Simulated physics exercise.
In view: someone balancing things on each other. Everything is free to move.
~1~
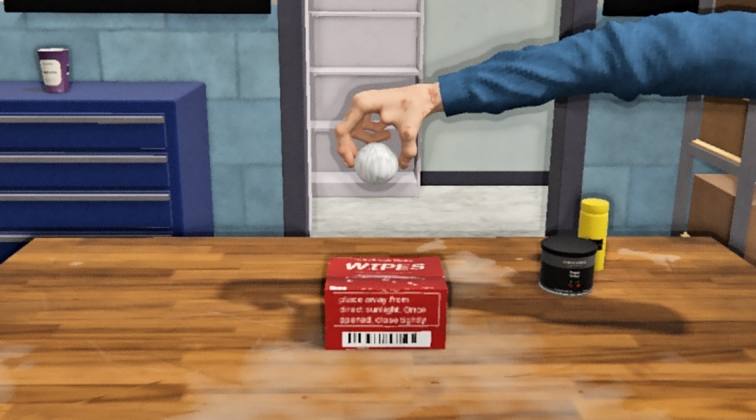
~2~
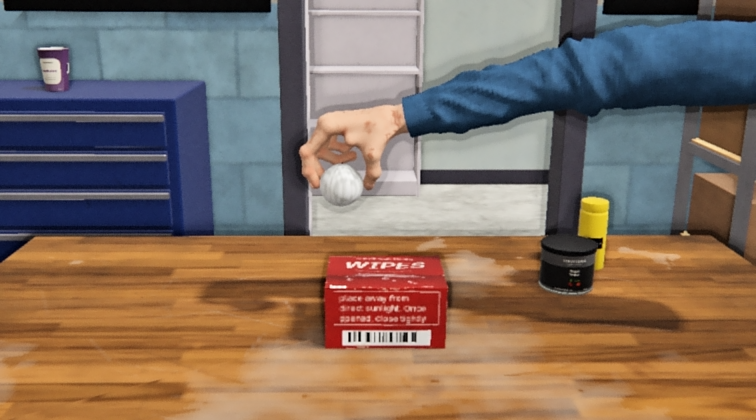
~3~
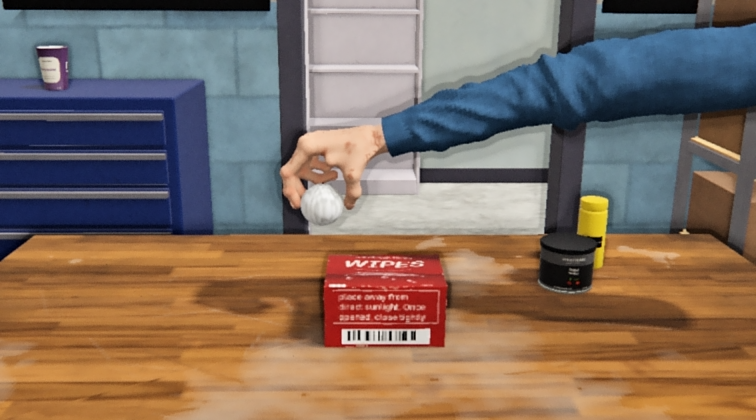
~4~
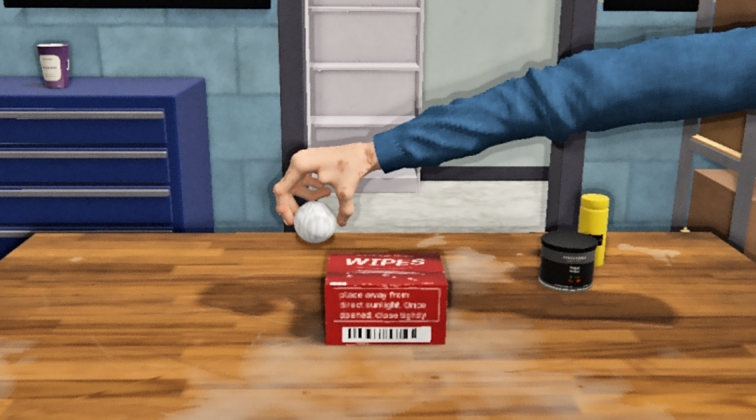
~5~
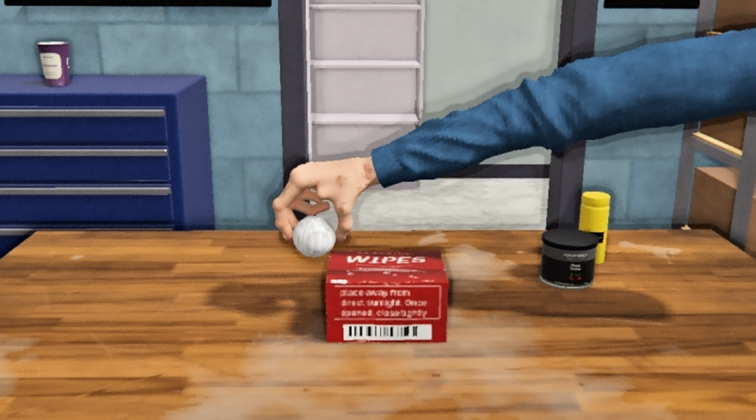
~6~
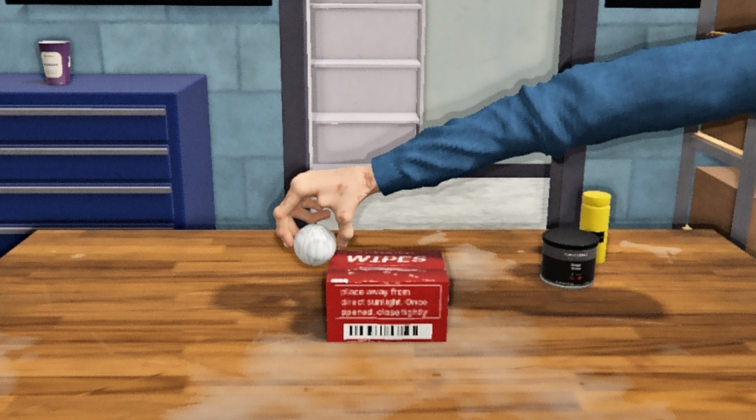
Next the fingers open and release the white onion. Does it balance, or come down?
As it turns out, it gives way.
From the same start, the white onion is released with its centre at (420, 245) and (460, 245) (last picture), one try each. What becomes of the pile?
First, it stays up; second, it loses its balance.
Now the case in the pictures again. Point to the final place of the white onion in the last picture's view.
Near (286, 304).
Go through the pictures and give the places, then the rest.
In the first frame, still above its spot; white onion (376, 163); red box (385, 302).
In the second frame, still above its spot; white onion (341, 185); yellow shaker (592, 234).
In the third frame, still above its spot; white onion (322, 204); black tub (567, 263).
In the fourth frame, still above its spot; white onion (315, 222); red box (385, 297).
In the fifth frame, still above its spot; white onion (314, 236); yellow shaker (593, 228).
In the sixth frame, set down, still held; white onion (315, 244); black tub (569, 258).
Then, 0.30 s later than the last frame, white onion now fallen.
Then, 1.50 s later than the last frame, nothing new.
When it is over, fallen, white onion; the other 3 as before. End places, in pixels of the last picture, white onion near (286, 304). The pile loses its balance.
